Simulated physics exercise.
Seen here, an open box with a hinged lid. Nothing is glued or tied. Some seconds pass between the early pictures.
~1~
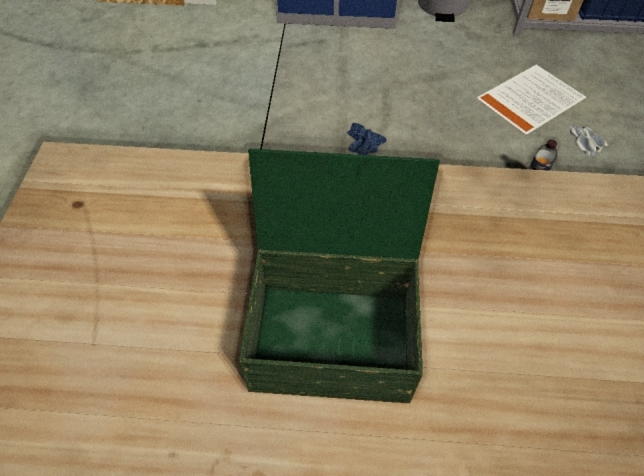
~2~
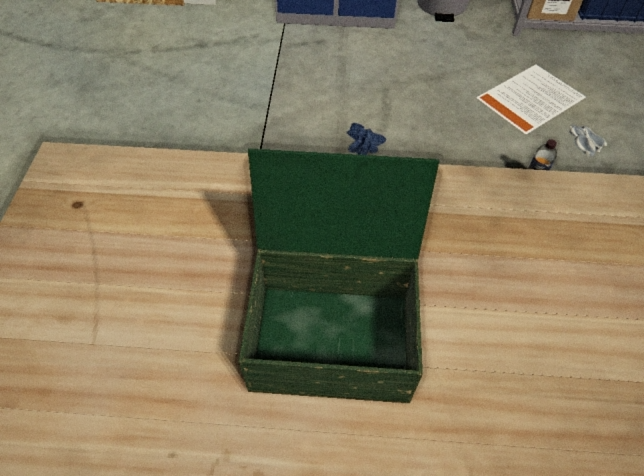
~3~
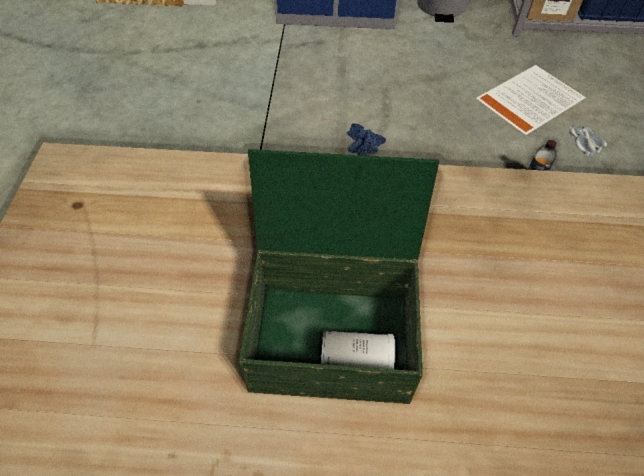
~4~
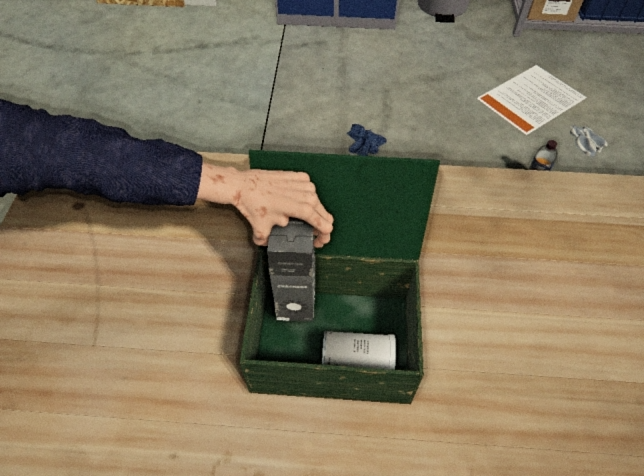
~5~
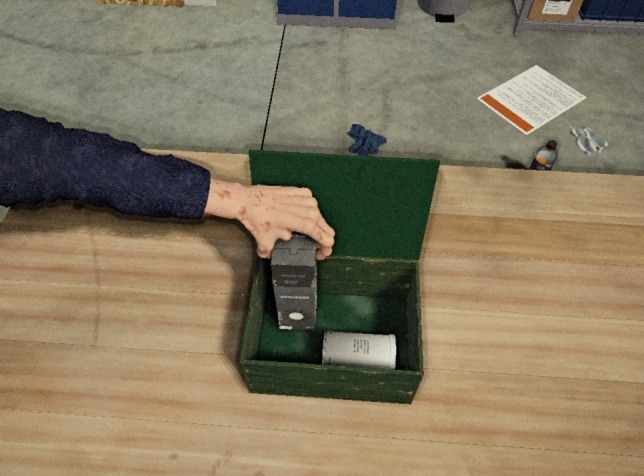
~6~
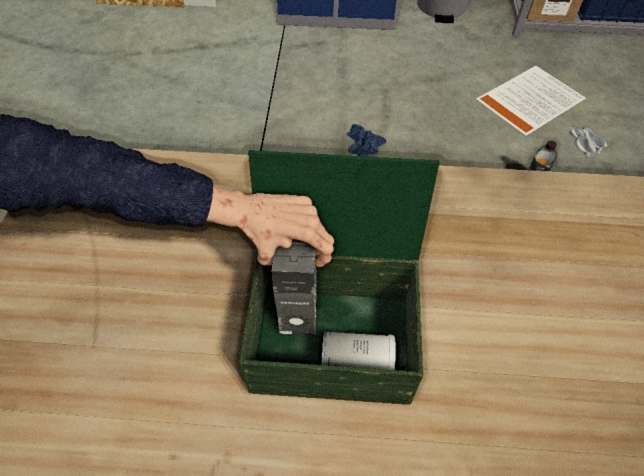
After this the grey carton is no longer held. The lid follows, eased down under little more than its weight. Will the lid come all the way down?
Here the lid will not close.
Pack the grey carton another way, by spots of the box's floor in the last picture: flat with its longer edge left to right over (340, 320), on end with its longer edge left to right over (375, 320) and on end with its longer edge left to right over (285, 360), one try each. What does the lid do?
First try: It shuts flat; second try: It will not close; third try: It is held up.
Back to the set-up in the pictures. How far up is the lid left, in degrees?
About 30°.
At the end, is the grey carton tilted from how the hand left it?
The grey carton tips.
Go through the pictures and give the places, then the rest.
In the first picture, the last thing is not in view yet.
In the second picture, the last thing is not in view yet.
In the third picture, the last thing is not in view yet; white tin (357, 355).
In the fourth picture, on its way; grey carton (294, 269); white tin (358, 355).
In the fifth picture, on its way; grey carton (297, 280); white tin (358, 355).
In the sixth picture, put in, still held; grey carton (297, 286); white tin (358, 355).
Then, 1.60 s past the last view, lid 69° above the rim; grey carton rocked 6° from its first pose near (297, 292).
Then, 2.00 s past the last view, lid 41° above the rim; grey carton rocked 26° from its first pose near (294, 312).
Finally, lid 28° above the rim; down or leaning hard in the box, grey carton; white tin still in place. Final places as the last picture's camera would see them, grey carton near (293, 328).
